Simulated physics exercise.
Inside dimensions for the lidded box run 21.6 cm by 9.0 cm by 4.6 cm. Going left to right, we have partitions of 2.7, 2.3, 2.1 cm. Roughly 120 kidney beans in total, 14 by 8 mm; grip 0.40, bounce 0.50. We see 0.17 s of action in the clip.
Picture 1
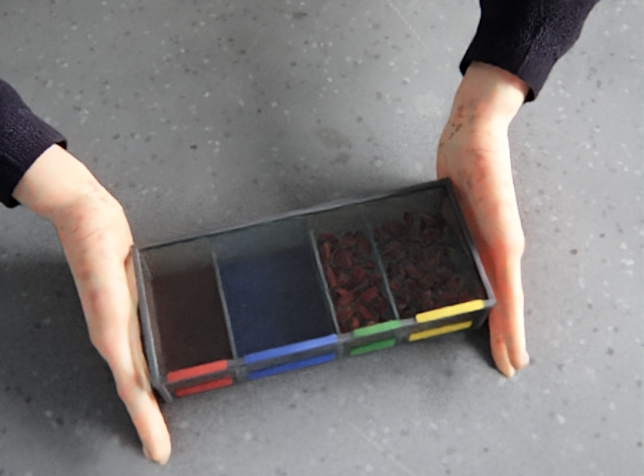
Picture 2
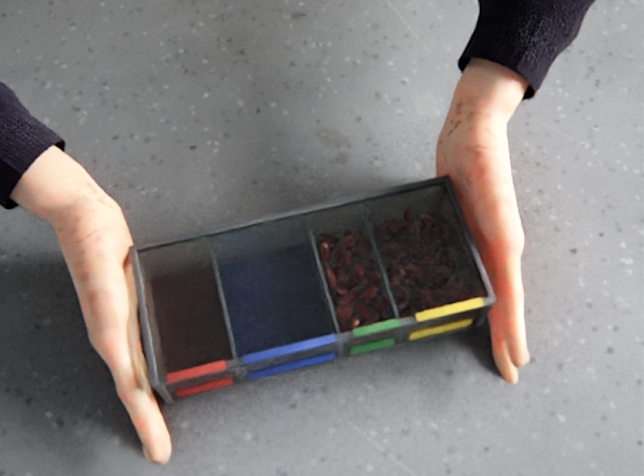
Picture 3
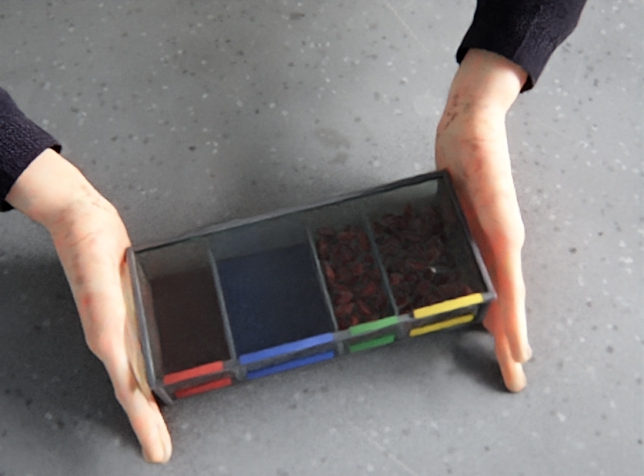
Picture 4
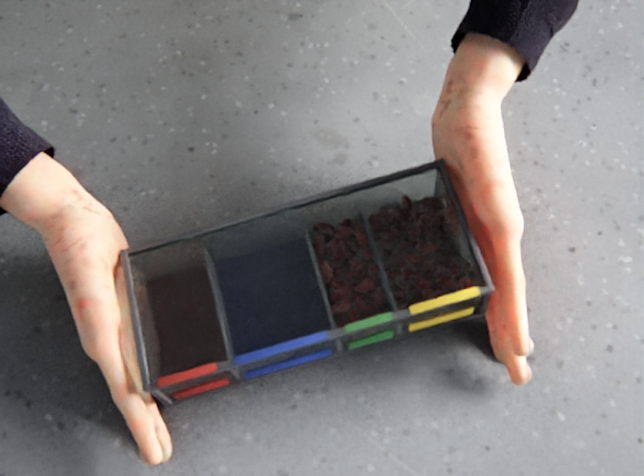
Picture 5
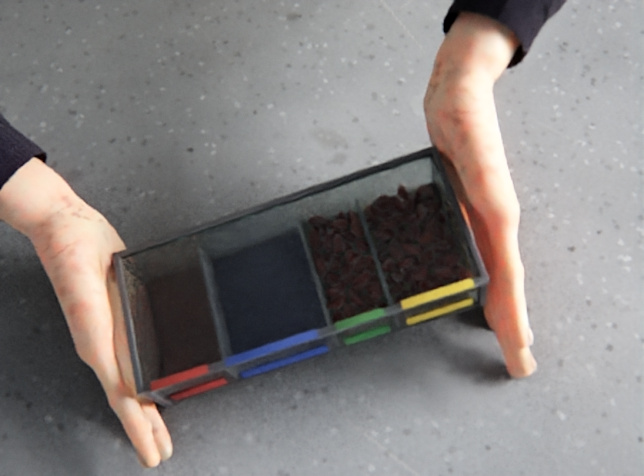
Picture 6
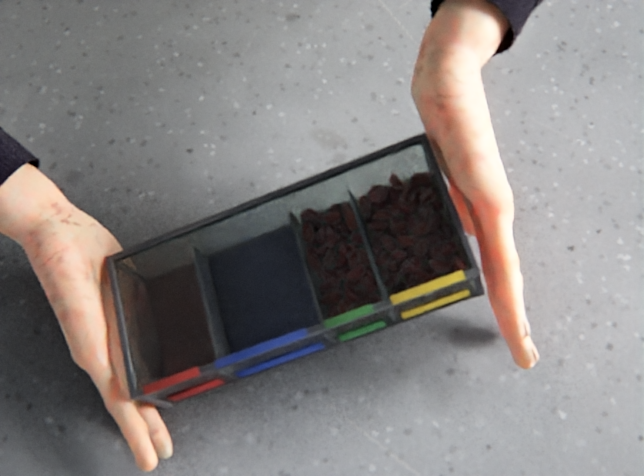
A clear divided box with coloured strips was tilted gradually by two hands, its right end rising a little higher than its left, while the dark reddish pieces stayed in the two right-hand sections.
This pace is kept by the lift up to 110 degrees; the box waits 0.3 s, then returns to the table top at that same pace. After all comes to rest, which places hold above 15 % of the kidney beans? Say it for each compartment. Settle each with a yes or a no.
Outcome: Red: Clears the bar; blue: Does not clear the bar; green: Does not clear the bar; yellow: Does not clear the bar.
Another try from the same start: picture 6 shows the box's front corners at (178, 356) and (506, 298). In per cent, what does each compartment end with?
The compartments end with red 0 per cent, blue 0 per cent, green 0 per cent and yellow 100 per cent.
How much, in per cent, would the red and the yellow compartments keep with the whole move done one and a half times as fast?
Then red would have 95 percent and yellow 0 percent.
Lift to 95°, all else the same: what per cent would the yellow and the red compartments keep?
In per cent, yellow comes to 0 and red to 80.
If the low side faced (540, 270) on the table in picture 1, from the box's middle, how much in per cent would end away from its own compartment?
40 %.
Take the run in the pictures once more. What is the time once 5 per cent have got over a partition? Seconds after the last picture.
Near 0.45 s.
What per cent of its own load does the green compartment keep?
That compartment keeps close to 0 per cent of its own pieces.
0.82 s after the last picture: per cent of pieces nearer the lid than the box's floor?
Close to 80 in a hundred.
Then, 0.82 s after the last picture, tilt 110 degrees; red 65 %, blue 35 %.
Then, 1.36 s after the last picture, tilt 60 degrees; red 95 %, blue 5 %.
Then, 1.96 s after the last picture, tilt 0 degrees; red 95 %, blue 5 %.
In the end, red 95 %, blue 5 %, green 0 %, yellow 0 %.
